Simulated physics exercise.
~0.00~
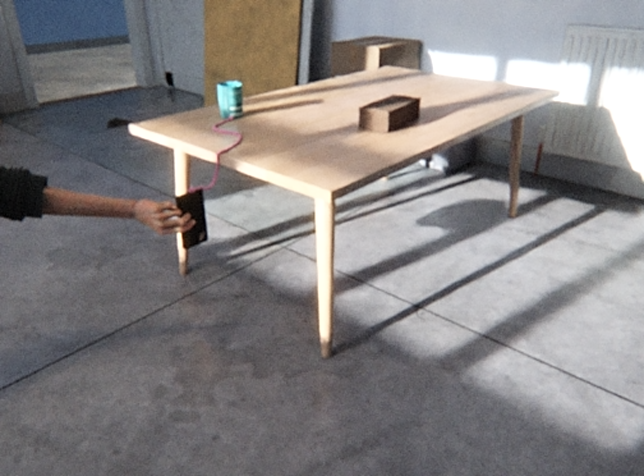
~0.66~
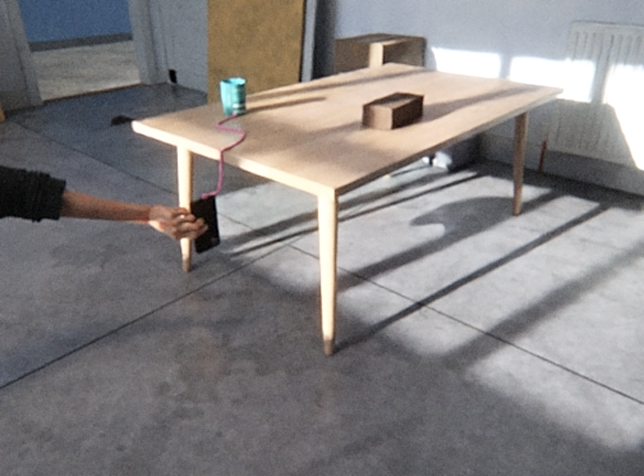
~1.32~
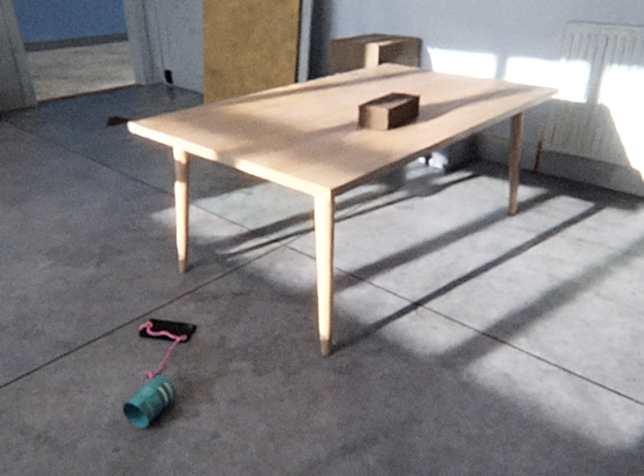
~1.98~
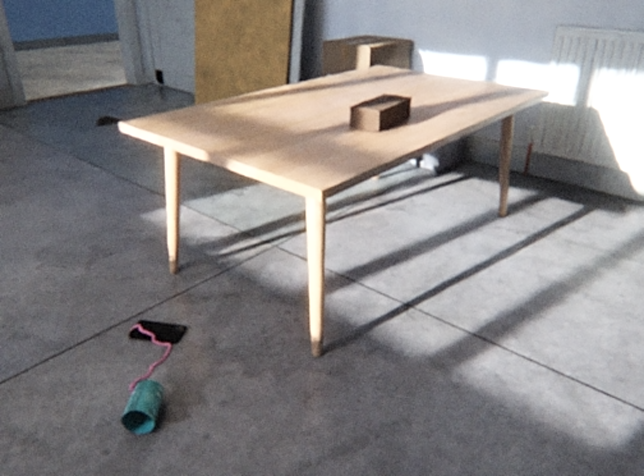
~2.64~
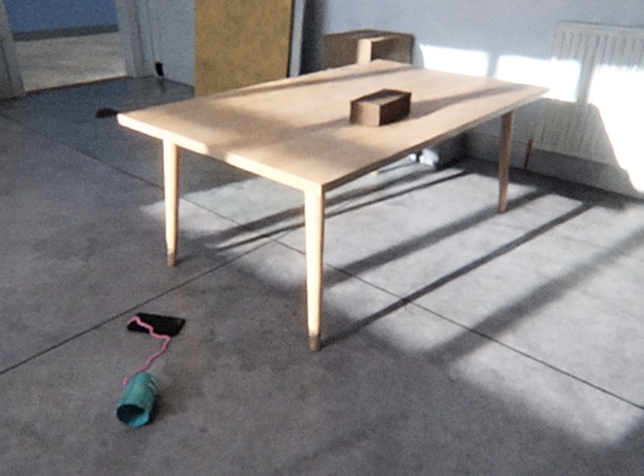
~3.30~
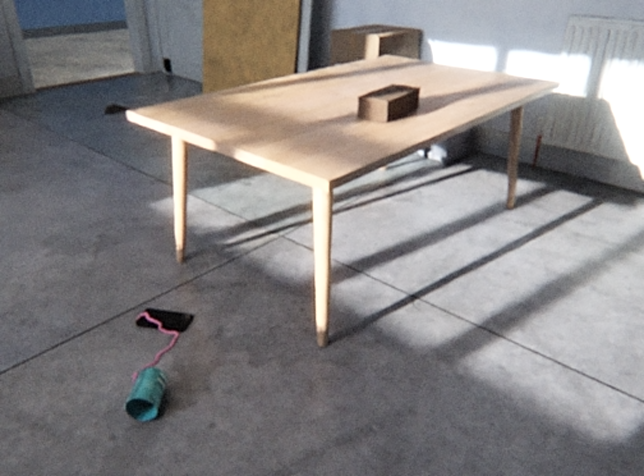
At first, a hand reaching in from the left holds a black phone beside a wooden table, with a pink shoelace running from it up over the edge toward an upright turquoise cup. A brown brick sits farther back on the tabletop. The hand shifts the phone slightly right, then lets go and withdraws. The phone drops to the floor, and the cup, tied to the shoelace, is dragged off the table after it. At the end, the cup lies on its side near the phone, still joined by the shoelace, while the brick remains in place.
